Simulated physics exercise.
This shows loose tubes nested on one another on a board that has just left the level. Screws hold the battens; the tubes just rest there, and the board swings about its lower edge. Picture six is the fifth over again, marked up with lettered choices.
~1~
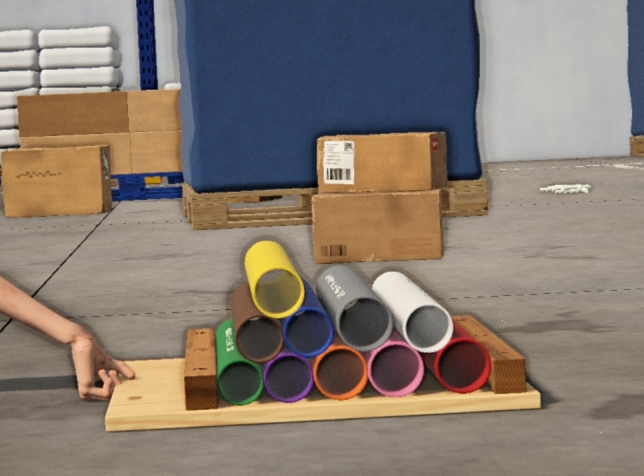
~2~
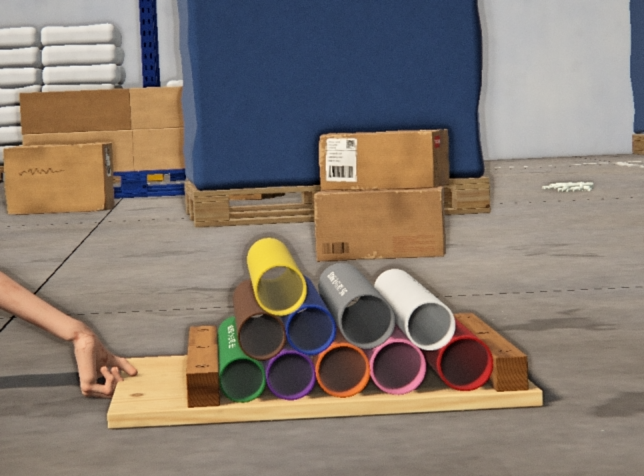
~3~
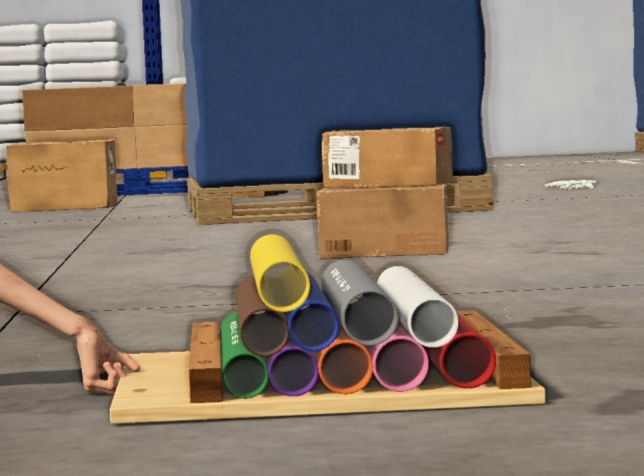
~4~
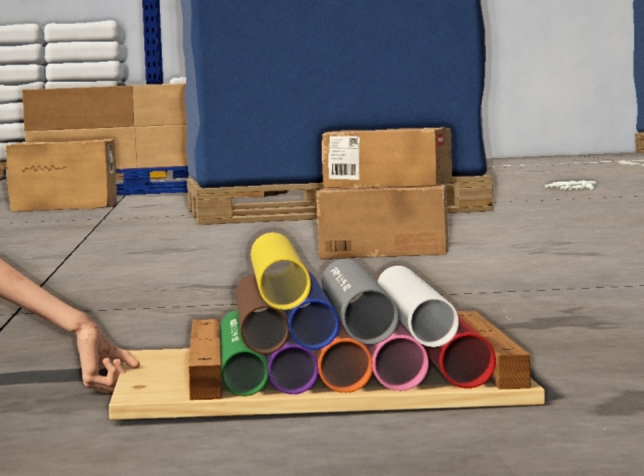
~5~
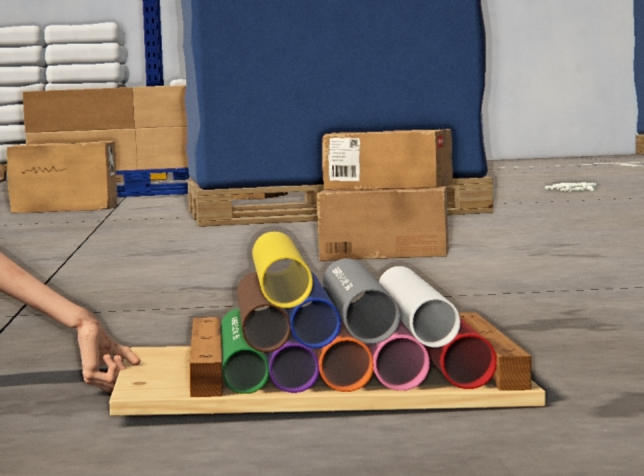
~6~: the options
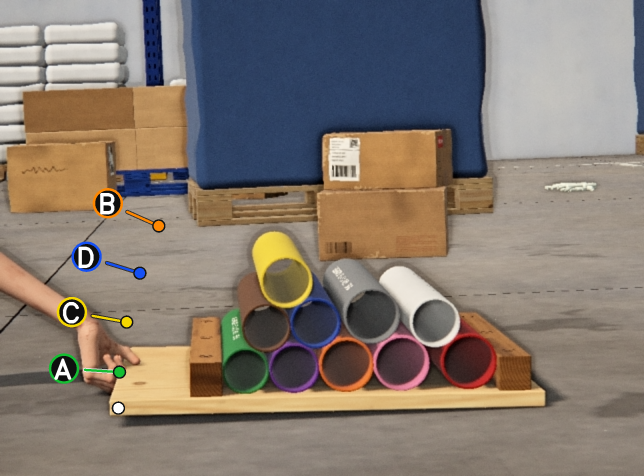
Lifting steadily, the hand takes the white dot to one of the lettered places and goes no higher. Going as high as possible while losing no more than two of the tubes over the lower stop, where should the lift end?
The answer is mark B.
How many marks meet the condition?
Four of the four.
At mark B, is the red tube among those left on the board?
Yes.
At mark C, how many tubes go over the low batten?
At C the number is none.
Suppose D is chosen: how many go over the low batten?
At D the number is none.
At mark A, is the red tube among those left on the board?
The red tube: Yes.
On the marked copy, A at (120, 372); B at (159, 226); C at (127, 322); D at (140, 273); the white dot at (119, 408).
Following B. Soon after the start, board at 16°.
Later, board at 27°.
In the end, board at 27°, none over the low batten.
As for the rest, A none over the low batten; C none over the low batten; D none over the low batten.
